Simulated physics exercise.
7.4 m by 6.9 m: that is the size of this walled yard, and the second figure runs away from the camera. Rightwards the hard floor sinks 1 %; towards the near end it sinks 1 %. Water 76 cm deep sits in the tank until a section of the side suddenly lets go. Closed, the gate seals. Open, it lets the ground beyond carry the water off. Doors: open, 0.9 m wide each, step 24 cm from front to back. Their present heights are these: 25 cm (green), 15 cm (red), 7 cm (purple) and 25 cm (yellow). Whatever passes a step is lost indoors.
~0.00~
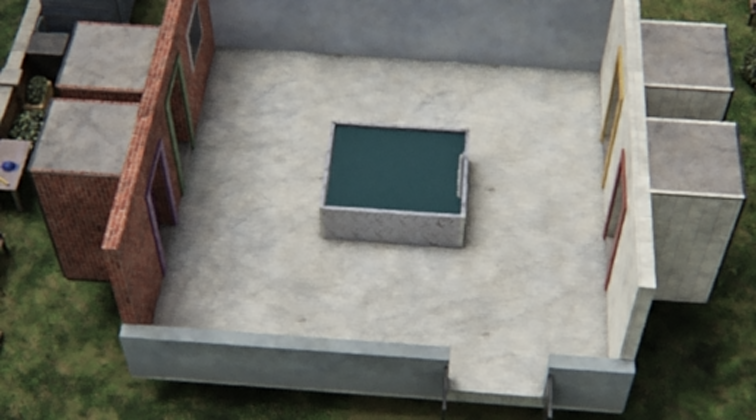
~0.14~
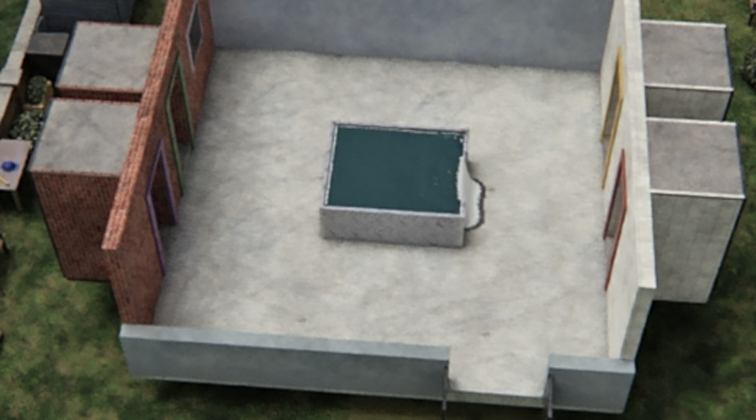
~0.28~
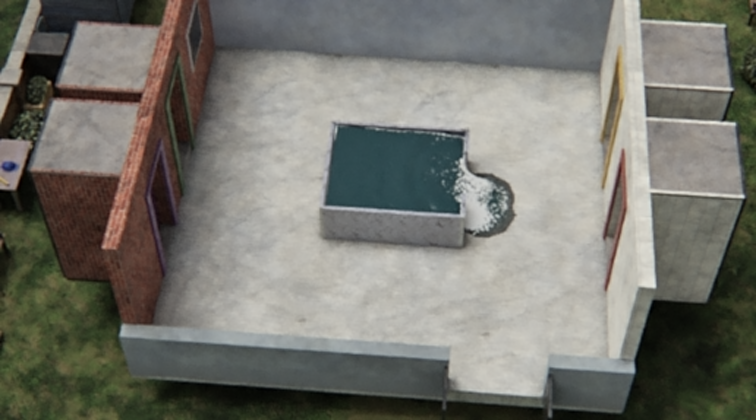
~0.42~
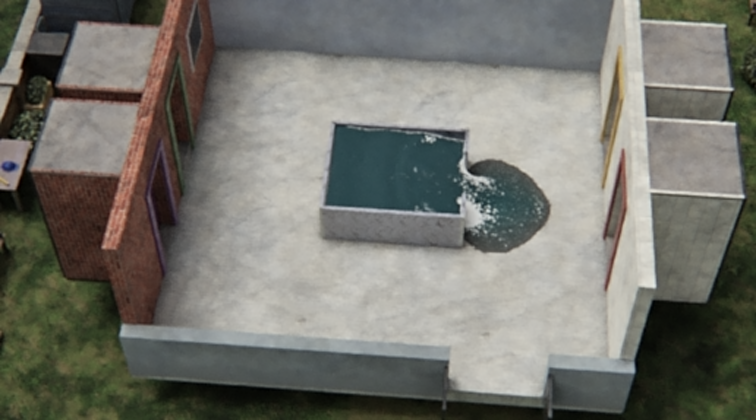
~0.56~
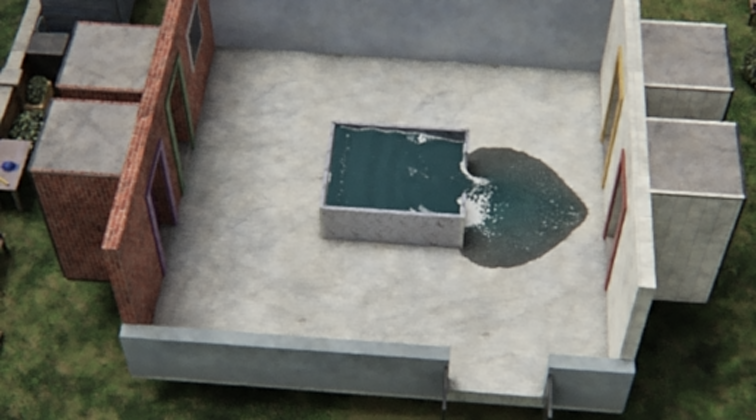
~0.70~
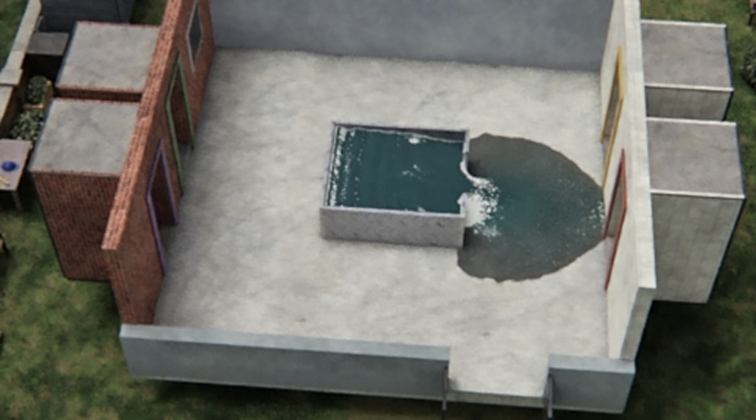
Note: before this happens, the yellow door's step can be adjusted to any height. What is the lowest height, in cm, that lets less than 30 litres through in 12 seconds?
About 22 cm.
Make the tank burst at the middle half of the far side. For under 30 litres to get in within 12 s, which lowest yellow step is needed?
Then 7.5 cm.
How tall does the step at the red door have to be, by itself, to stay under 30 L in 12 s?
Red would need about 25 cm on its own.
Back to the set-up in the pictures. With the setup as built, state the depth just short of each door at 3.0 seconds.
Depths in cm: Green 0, red 24, purple 0, yellow 22.
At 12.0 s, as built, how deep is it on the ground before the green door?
3.5 cm.
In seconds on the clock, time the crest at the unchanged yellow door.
About 2.0 seconds.
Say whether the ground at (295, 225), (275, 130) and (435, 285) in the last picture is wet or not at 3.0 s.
Listed order - unwetted, unwetted, unwetted.
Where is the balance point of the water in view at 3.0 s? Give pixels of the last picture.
The centre of all the water is around (480, 203).
After 1.4 s water covers 20 % of the floor, deepest (44 cm) near (470, 207); 29 cm at the yellow door, 0 litres in over its 25 cm step.
After 3.0 s water covers 30 % of the floor, deepest (35 cm) near (609, 378); 22 cm at the yellow door, 13 litres in over its 25 cm step.
After 12.0 s water covers 100 % of the floor, deepest (12 cm) near (609, 388); 6 cm at the yellow door, 14 litres in over its 25 cm step.
At the yellow door as built, the water arrived by 0.9 s and peaked near 30 cm at 2.0 s.
With a step of 19 cm, 56 litres would have come in within the 12 s; with 25.5 cm, 12 litres. So under 30 litres takes about 22 cm.
